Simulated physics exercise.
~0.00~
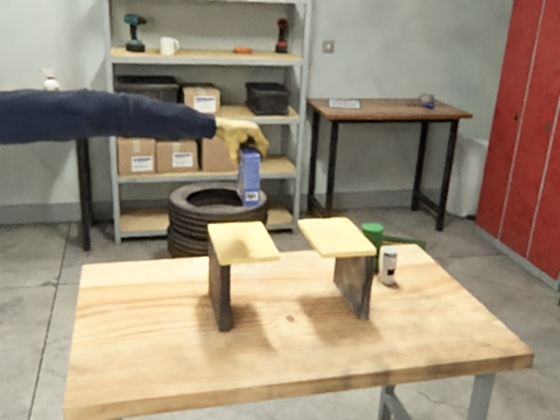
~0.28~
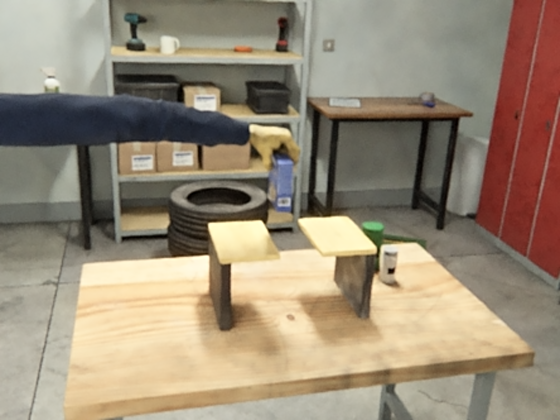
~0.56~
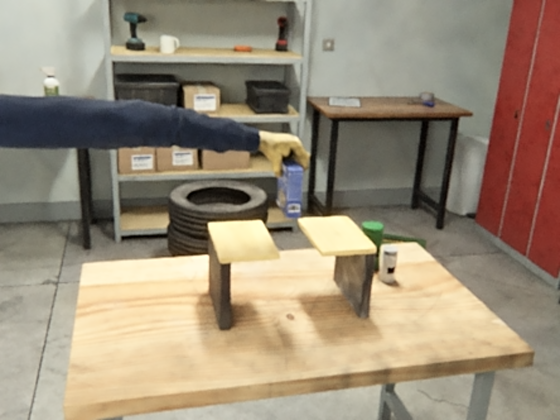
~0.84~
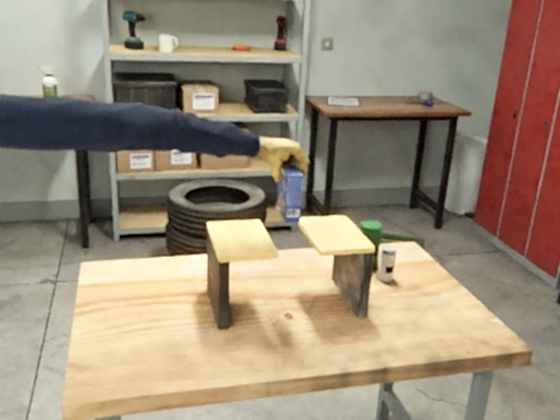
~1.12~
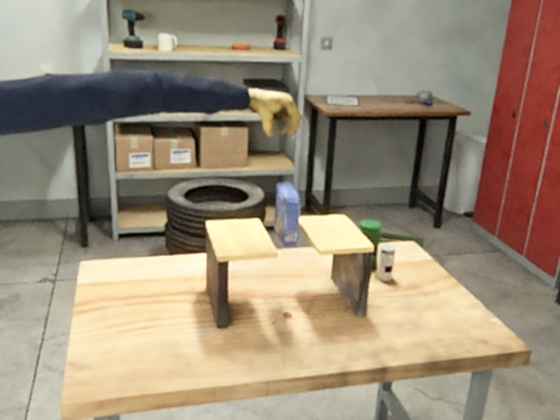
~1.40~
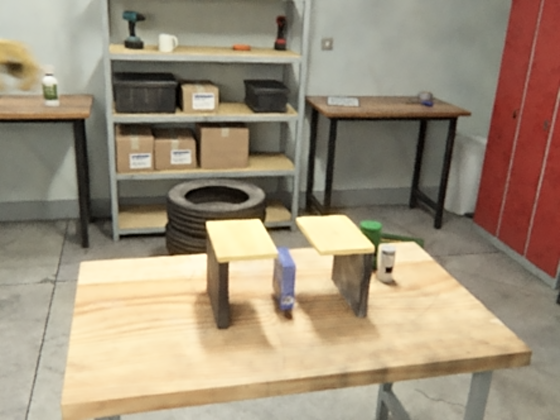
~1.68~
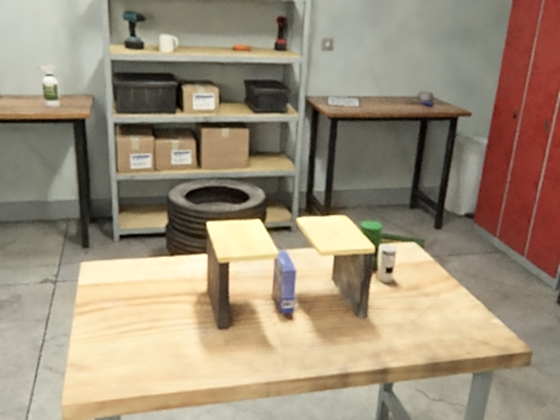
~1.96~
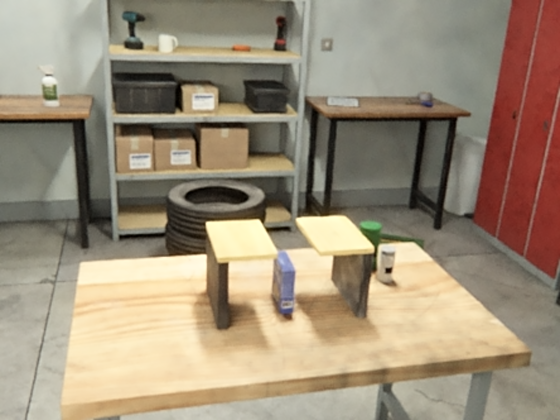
A gloved hand at the end of a dark blue sleeve holds a small blue packet upright above a wooden table in a workshop, viewed from the front and slightly above by a gently swaying camera. On the table stand two dark supports topped with pale yellow ledges, a gap between them, with a white shaker and a green jar to the right. The hand carries the packet right and slightly down until it hangs over the gap. It lets go and withdraws left, and the packet drops between the ledges. The packet ends upright and still on the tabletop.
